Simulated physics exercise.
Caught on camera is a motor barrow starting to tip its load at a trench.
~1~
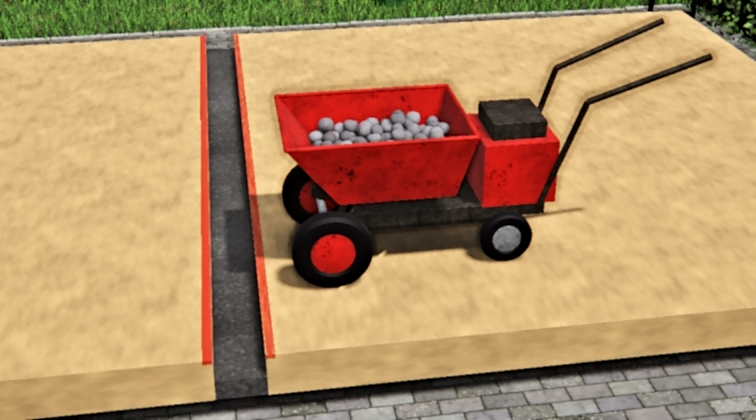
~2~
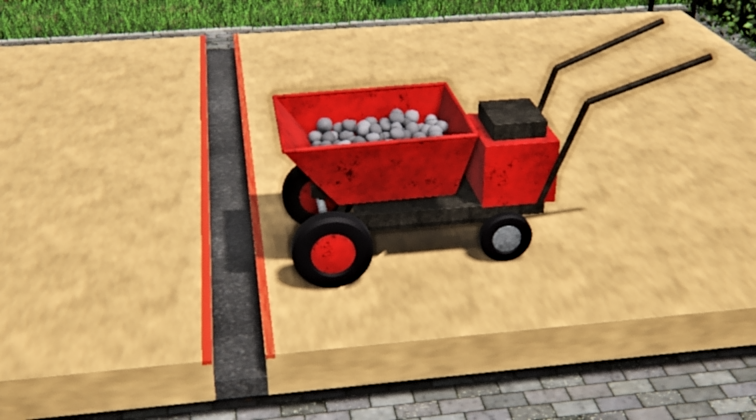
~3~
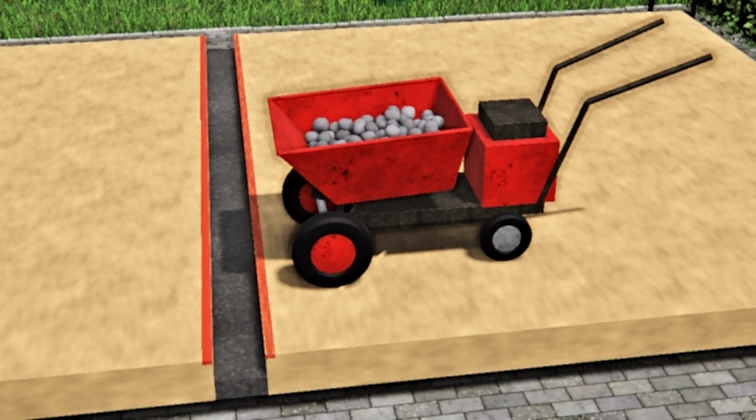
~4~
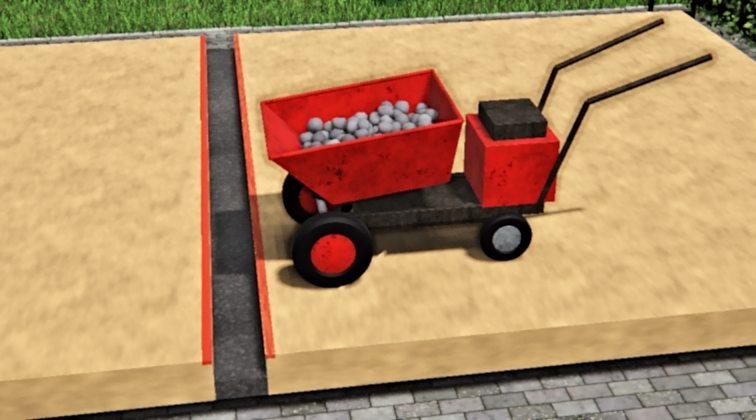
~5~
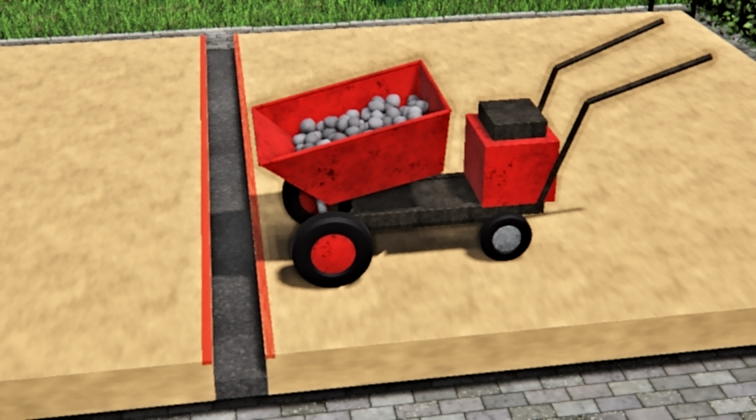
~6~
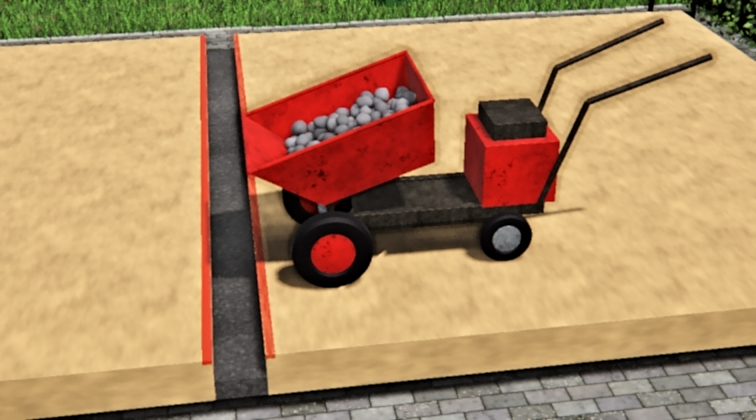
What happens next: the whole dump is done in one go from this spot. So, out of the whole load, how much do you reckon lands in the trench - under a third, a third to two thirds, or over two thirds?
I reckon under a third of it lands there.
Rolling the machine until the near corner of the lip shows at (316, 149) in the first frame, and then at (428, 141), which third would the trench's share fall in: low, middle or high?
Place one, the middle third; place two, less than a third.
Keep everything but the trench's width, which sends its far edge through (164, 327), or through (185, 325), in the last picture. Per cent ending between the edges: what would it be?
Close to 70 per cent in the first, close to 40 per cent in the second.
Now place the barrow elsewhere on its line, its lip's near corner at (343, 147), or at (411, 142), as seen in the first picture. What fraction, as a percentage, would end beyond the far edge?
Try 1: 20 %. Try 2: 0 %.
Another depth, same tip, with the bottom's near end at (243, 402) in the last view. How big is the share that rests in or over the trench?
The share would be roughly 0 per cent.
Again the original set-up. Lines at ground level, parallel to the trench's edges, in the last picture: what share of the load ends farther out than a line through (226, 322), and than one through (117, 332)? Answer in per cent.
Close to 90 and 20 per cent respectively.
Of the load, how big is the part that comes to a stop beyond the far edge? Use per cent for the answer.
85 %.
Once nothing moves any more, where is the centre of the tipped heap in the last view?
I'd say the middle ends up at about (165, 258).
Just after the last frame, skip tipped steeply; every one in the skip.
A moment on, skip tipped steeply; the larger part in the skip; about a tenth beyond it; just a few falling.
Further on, skip tipped right over; roughly a quarter in the skip; the larger part beyond it.
When it is over, skip tipped right over; about a tenth in the skip; just a few in or heaped over the trench; the larger part beyond it.
